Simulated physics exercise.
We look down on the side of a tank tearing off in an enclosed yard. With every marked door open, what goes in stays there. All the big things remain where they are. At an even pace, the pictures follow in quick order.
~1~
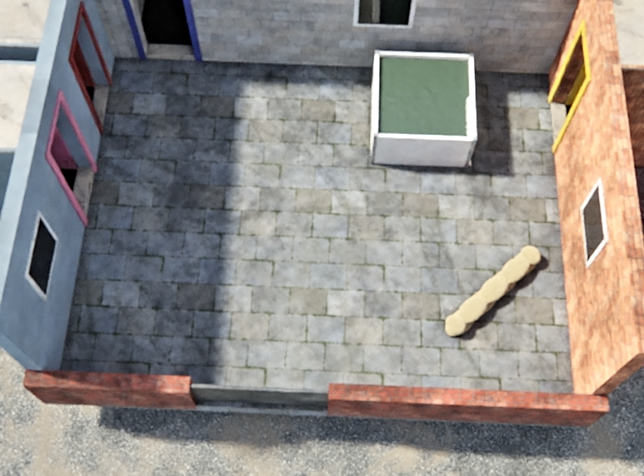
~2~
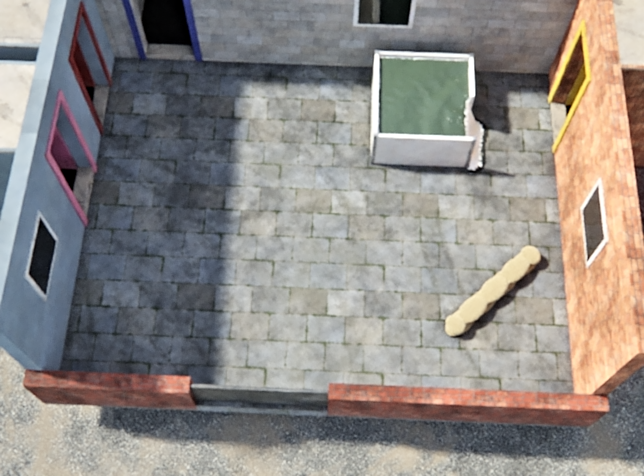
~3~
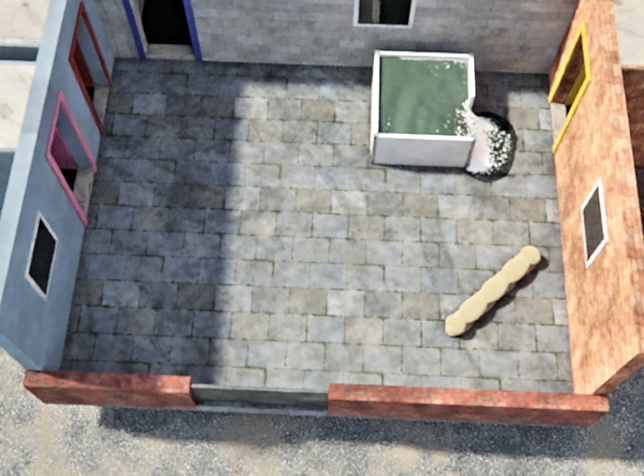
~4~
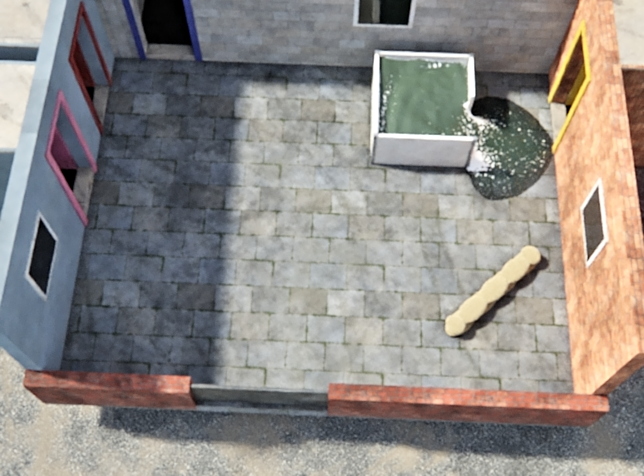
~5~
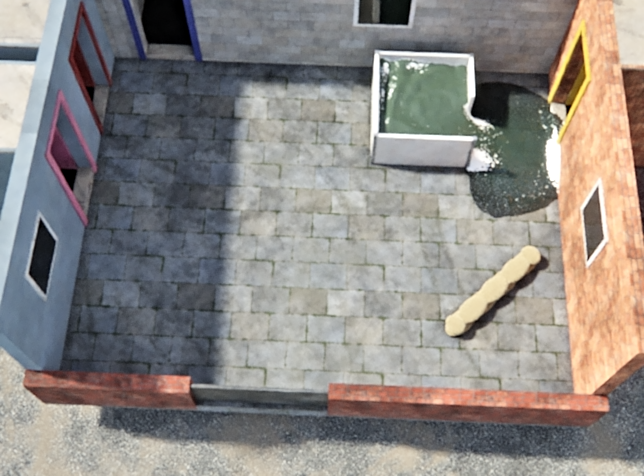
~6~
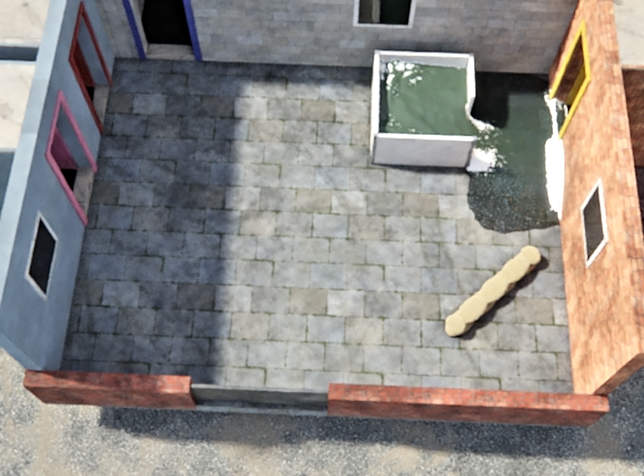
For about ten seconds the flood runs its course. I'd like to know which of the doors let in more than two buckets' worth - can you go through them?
In order: The blue door will most likely not exceed two buckets; the yellow door will most likely exceed two buckets; the pink door will most likely not exceed two buckets; the red door will most likely not exceed two buckets.
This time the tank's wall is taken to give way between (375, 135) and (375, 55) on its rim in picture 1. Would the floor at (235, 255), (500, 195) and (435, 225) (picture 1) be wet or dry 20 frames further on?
Taking the points in order: Swamped, unwetted and unwetted.
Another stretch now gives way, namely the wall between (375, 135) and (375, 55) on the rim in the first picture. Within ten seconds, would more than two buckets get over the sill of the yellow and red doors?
The yellow door falls short, the red door exceeds the limit.
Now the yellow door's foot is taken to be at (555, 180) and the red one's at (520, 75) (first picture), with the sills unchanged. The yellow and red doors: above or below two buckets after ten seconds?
Result: Yellow ends up above; red ends up above.
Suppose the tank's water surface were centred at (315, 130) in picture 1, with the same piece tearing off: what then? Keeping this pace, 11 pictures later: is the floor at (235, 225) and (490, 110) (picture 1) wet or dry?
Spared, hit.
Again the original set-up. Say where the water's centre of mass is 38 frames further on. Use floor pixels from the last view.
About (419, 228).
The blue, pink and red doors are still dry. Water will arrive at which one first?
The pink-painted one.
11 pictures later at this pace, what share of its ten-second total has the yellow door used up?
I get 55 per cent.
A moment on, water covers 10 % of the floor; the blue door not reached, the yellow door far over two buckets in, the pink door not reached, the red door not reached.
Next, water covers 20 % of the floor; the blue door not reached, the yellow door far over two buckets in, the pink door not reached, the red door not reached.
Then, water covers 30 % of the floor; the blue door not reached, the yellow door far over two buckets in, the pink door not reached, the red door not reached.
Later, water covers 50 % of the floor; the blue door not reached, the yellow door far over two buckets in, the pink door not reached, the red door not reached.
In the end, water covers 65 % of the floor; the blue door not reached, the yellow door far over two buckets in, the pink door wet at the sill, nothing in, the red door not reached.
